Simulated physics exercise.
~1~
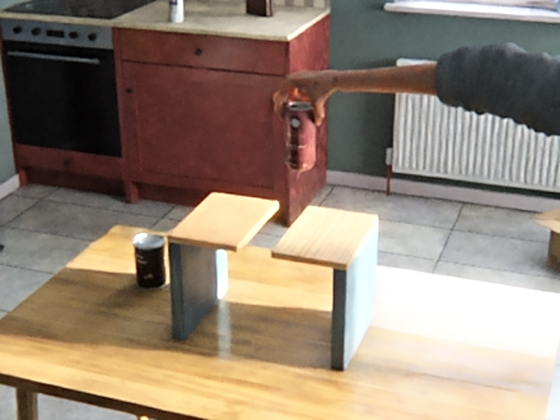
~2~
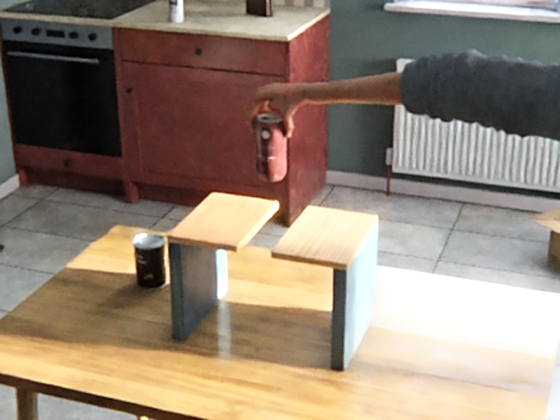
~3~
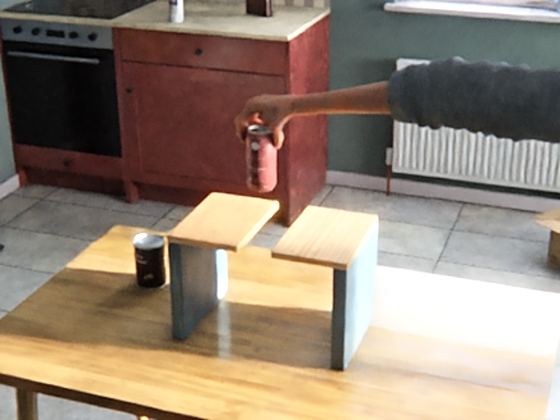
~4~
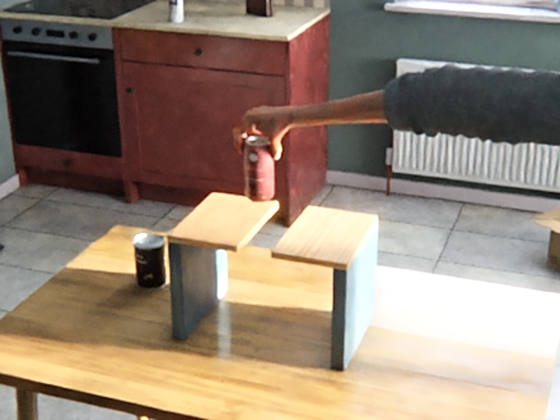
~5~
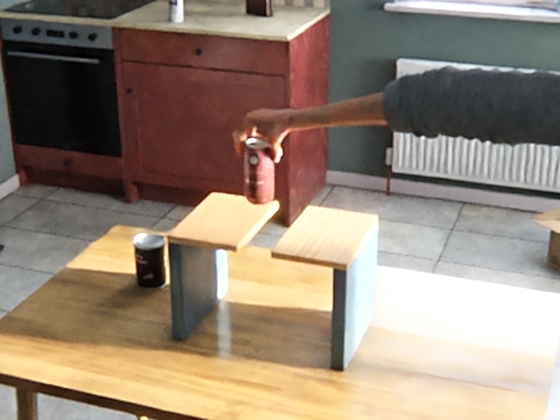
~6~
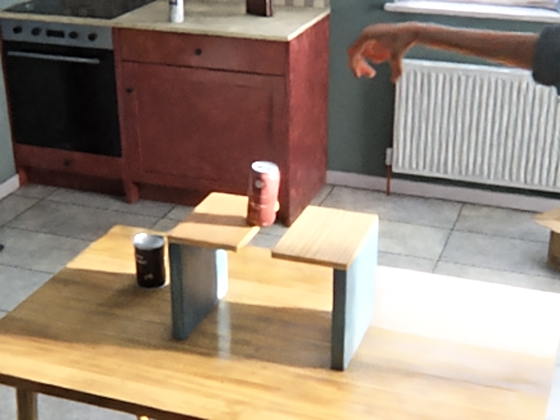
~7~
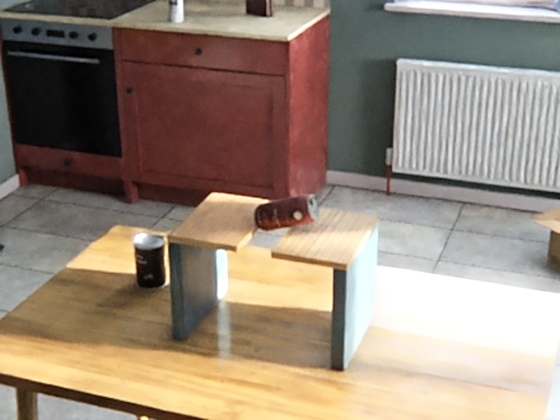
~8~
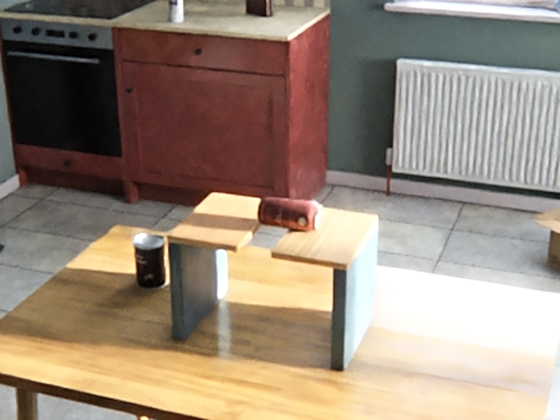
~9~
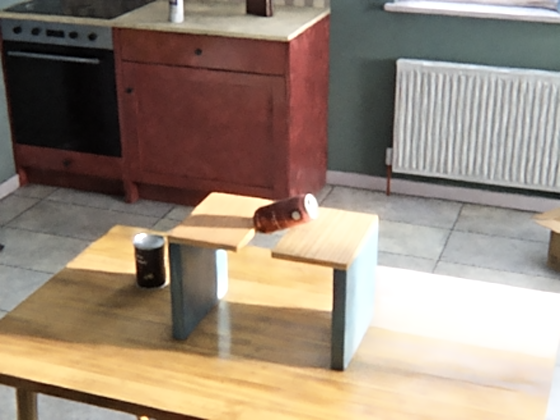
In a kitchen with red cabinets, an oven and a white radiator, a still camera looks slightly down on a wooden table. Two supports with light wooden tops and grey-blue legs stand a little apart on it, with a black tin to their left. A hand reaching in from the right carries a red can leftward, then lowers it upright over the gap. The hand lets go and draws back, and the can tips over to the right. It rocks slightly on its side and ends lying across the gap, caught on the two tops, while the black tin stays in place.
